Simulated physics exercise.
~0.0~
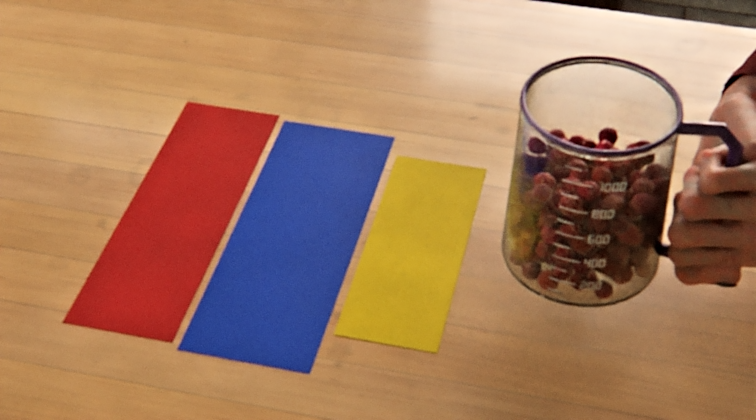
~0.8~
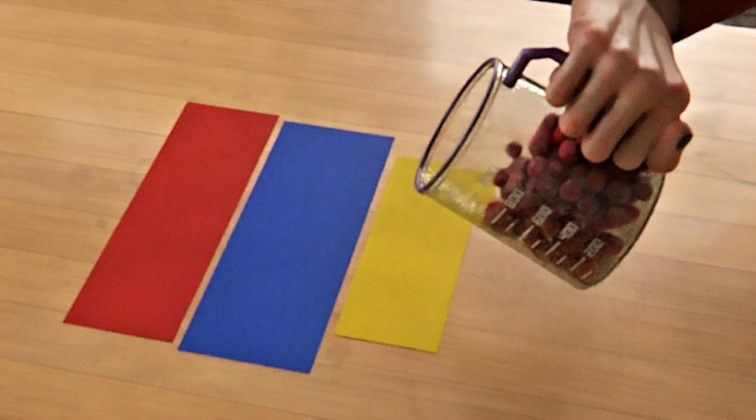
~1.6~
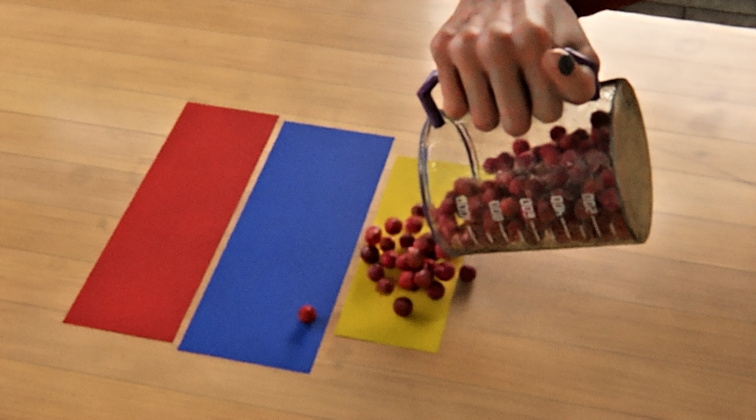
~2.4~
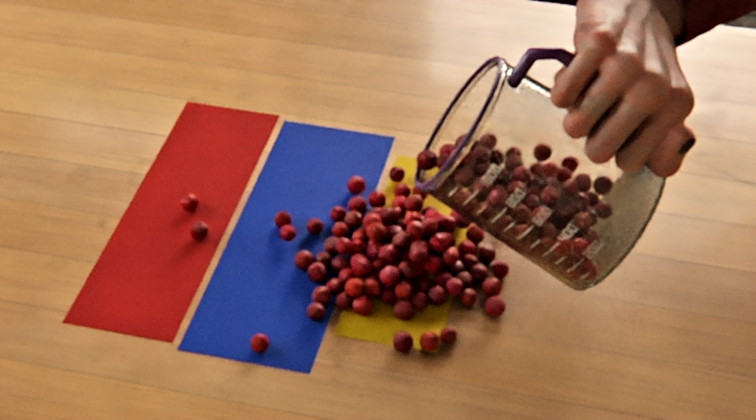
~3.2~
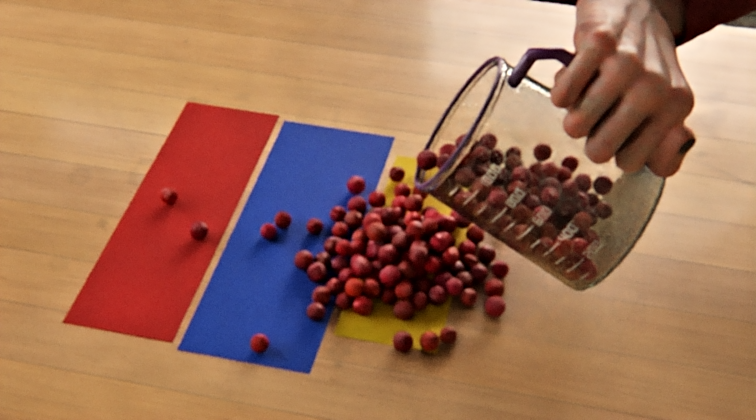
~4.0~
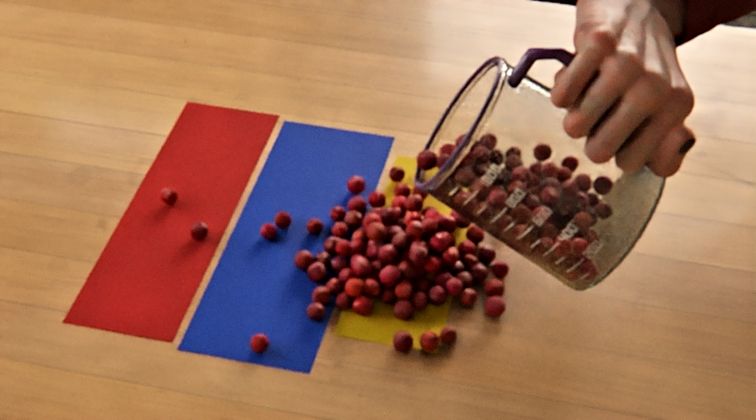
Hand tilting a clear jug leftward, spilling cranberries onto yellow and blue mats, two reaching the red, many staying inside.
